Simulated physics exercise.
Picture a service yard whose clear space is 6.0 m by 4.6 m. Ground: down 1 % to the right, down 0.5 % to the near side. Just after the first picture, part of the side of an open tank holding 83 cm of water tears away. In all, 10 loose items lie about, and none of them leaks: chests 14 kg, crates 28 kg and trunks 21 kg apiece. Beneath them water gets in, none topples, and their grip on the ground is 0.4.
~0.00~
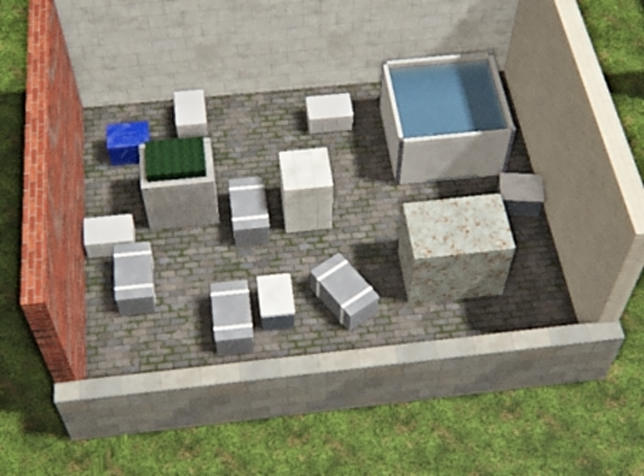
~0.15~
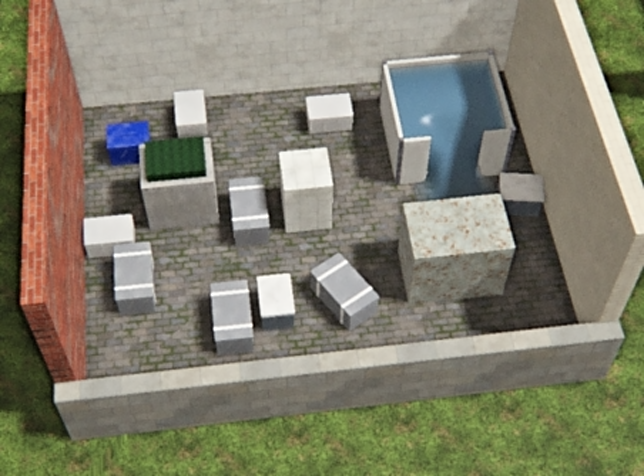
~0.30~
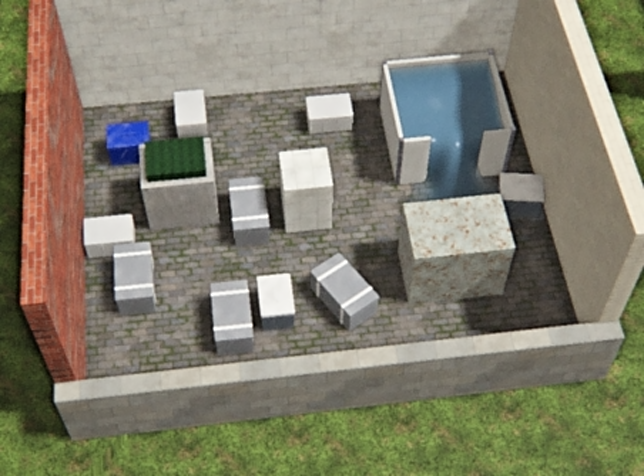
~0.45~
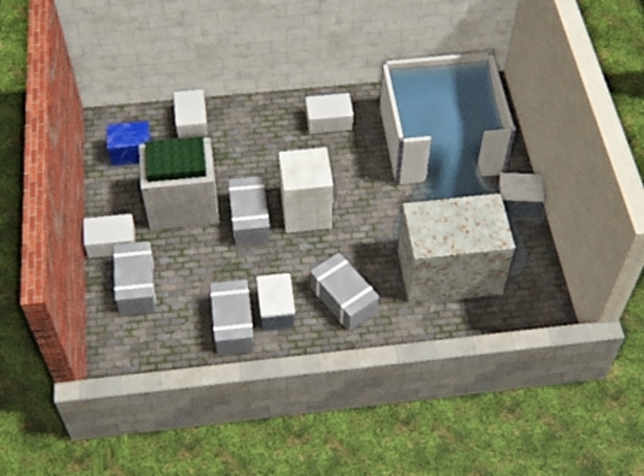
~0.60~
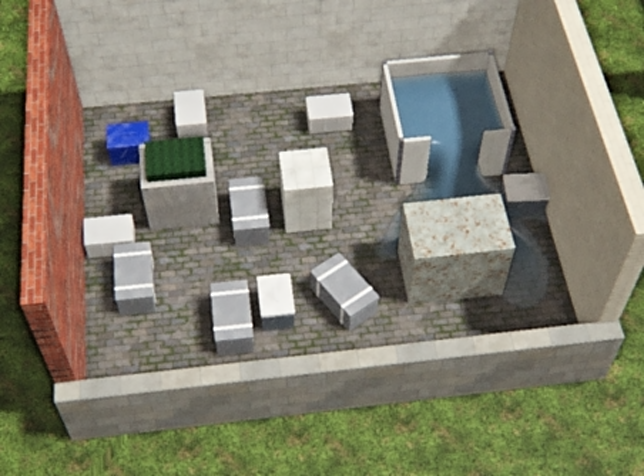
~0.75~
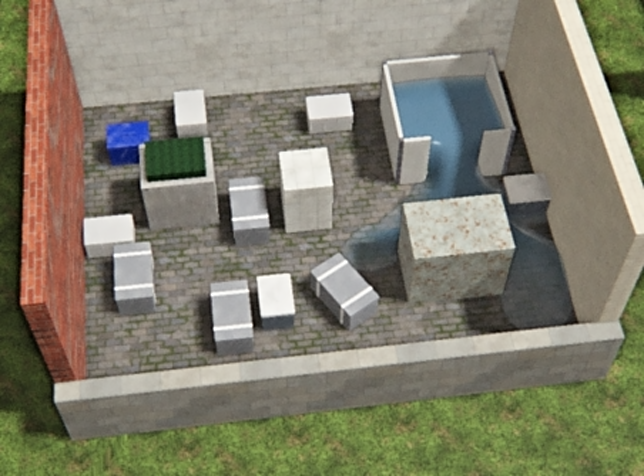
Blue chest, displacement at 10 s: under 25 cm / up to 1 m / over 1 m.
It keeps its spot.
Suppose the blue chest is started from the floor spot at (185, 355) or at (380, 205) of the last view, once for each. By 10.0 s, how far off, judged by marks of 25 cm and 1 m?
From the first place it goes well off; from the second it shuffles over a little.
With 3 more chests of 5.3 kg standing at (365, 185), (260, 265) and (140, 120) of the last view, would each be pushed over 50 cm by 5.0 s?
In the order listed: Across the line; across the line; behind the line.
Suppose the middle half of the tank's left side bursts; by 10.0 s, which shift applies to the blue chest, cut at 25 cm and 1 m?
The answer: The blue chest is taken far off.
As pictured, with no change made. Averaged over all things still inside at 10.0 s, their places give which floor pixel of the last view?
Averaged position, last view: Near pixel (245, 196).
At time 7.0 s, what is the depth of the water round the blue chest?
Near 4 cm deep.
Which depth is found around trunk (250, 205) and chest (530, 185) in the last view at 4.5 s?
Around 5 cm and 7 cm.
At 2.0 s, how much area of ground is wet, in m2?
About 14 m2 is covered.
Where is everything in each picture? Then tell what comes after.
The blue chest at (127, 135), on the bottom; water covers 1.9 m2; 0 of 10 have shifted, in the first frame.
The blue chest at (127, 135) rests on the ground; 2.4 m2 under water; 0 of 10 have shifted, in the second frame.
The blue chest at (127, 135) rests on the ground; water covers 3.1 m2; 0 of 10 have shifted, in the third frame.
The blue chest at (127, 135), on the bottom; water covers 3.5 m2; 0 of 10 have shifted, in the fourth frame.
The blue chest at (127, 135), on the bottom; water covers 4.0 m2; 1 of 10 have shifted, in the fifth frame.
The blue chest at (127, 135), on the bottom; 5.0 m2 under water; 1 of 10 have shifted, in the sixth frame.
After 2.0 s the blue chest is near (127, 135), 0.0 m from its start, aground; 0 afloat.
After 4.5 s the blue chest is near (127, 135), 0.0 m from its start, aground; 4 afloat.
After 7.0 s the blue chest is near (127, 135), 0.0 m from its start, aground; 4 afloat.
After 10.0 s the blue chest is near (127, 135), 0.0 m from its start, aground; 5 afloat.
